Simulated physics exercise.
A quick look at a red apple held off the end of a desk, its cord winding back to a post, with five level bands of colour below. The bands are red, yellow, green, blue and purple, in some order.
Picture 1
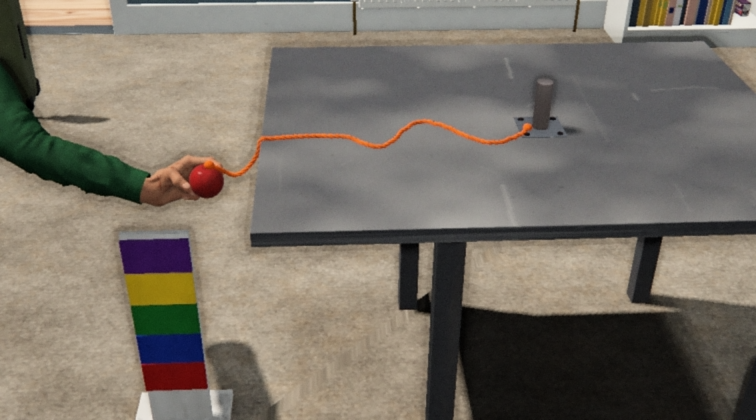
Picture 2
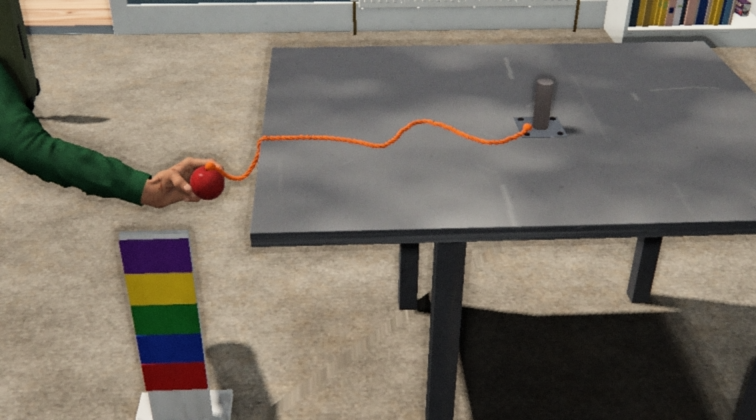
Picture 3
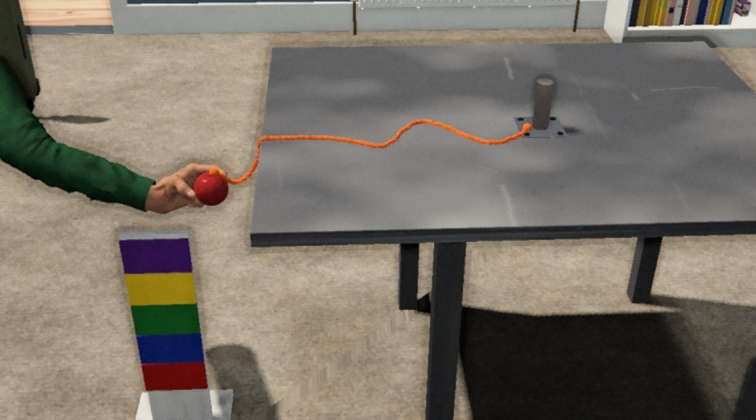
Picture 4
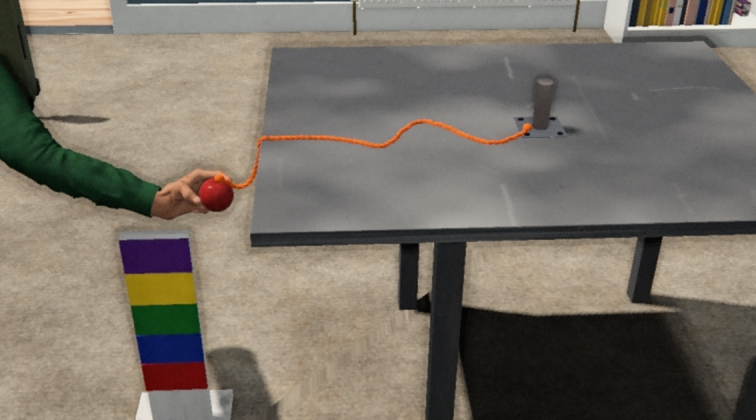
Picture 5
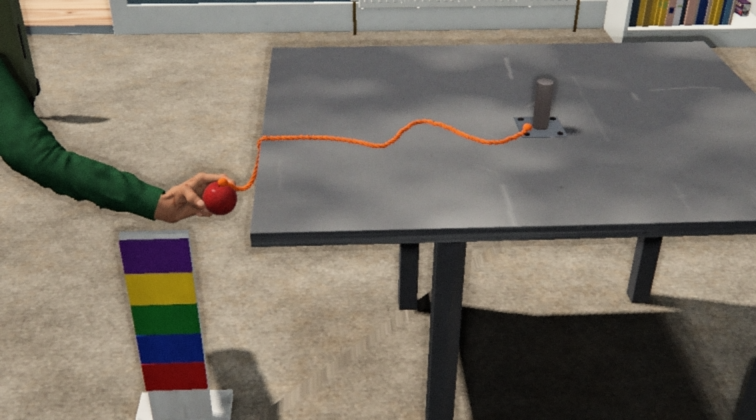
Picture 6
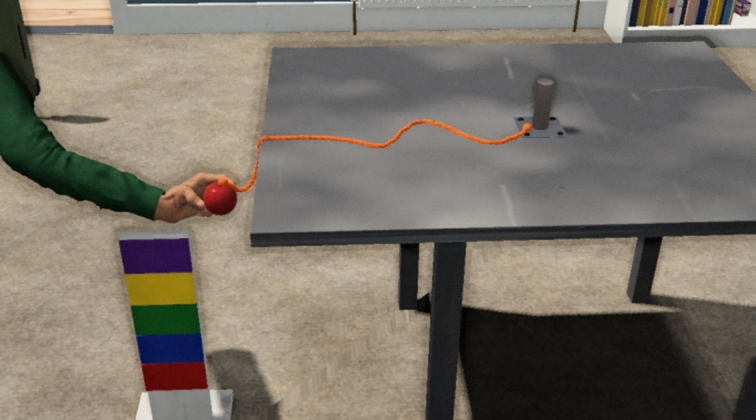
To begin with, a hand in a green sleeve holds a red apple off the left end of a gray desk, its orange cord winding back to a post, above five coloured bands. The hand then lowers the apple slightly and shifts it a little right, and finally keeps it nearly still.
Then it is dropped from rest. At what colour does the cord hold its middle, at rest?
Its centre hangs level with the yellow band.
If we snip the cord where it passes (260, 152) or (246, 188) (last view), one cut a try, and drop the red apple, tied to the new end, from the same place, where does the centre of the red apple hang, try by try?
The places are (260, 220) and (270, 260).
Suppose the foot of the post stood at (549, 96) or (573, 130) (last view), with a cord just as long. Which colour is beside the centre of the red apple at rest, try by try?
In that order: Purple; purple.
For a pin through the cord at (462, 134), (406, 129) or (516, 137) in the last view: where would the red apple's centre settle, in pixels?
Try by try, around (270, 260), (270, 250) and (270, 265).
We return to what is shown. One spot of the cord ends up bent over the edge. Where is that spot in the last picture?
It lies at about (323, 138).
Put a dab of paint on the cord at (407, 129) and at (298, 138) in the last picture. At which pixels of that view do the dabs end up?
Near (369, 136) and (261, 168).
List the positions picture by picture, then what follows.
In the first frame, red apple (207, 181); purple (156, 258); yellow (161, 290); green (166, 321); blue (170, 350); red (175, 378).
In the second frame, red apple (208, 183); cord through (509, 139) (446, 127) (396, 139) (336, 139) (261, 144).
In the third frame, red apple (211, 189).
In the fourth frame, red apple (217, 195); cord through (509, 139) (446, 127) (396, 139) (336, 139) (261, 144).
In the fifth frame, red apple (221, 198).
In the sixth frame, red apple (221, 198); cord through (509, 139) (446, 127) (396, 139) (336, 139) (261, 144).
Soon after, apple near (257, 263); level with purple.
After that, apple near (290, 277); level with yellow.
In the end, apple near (266, 281); level with yellow. Its middle rests at the yellow band.
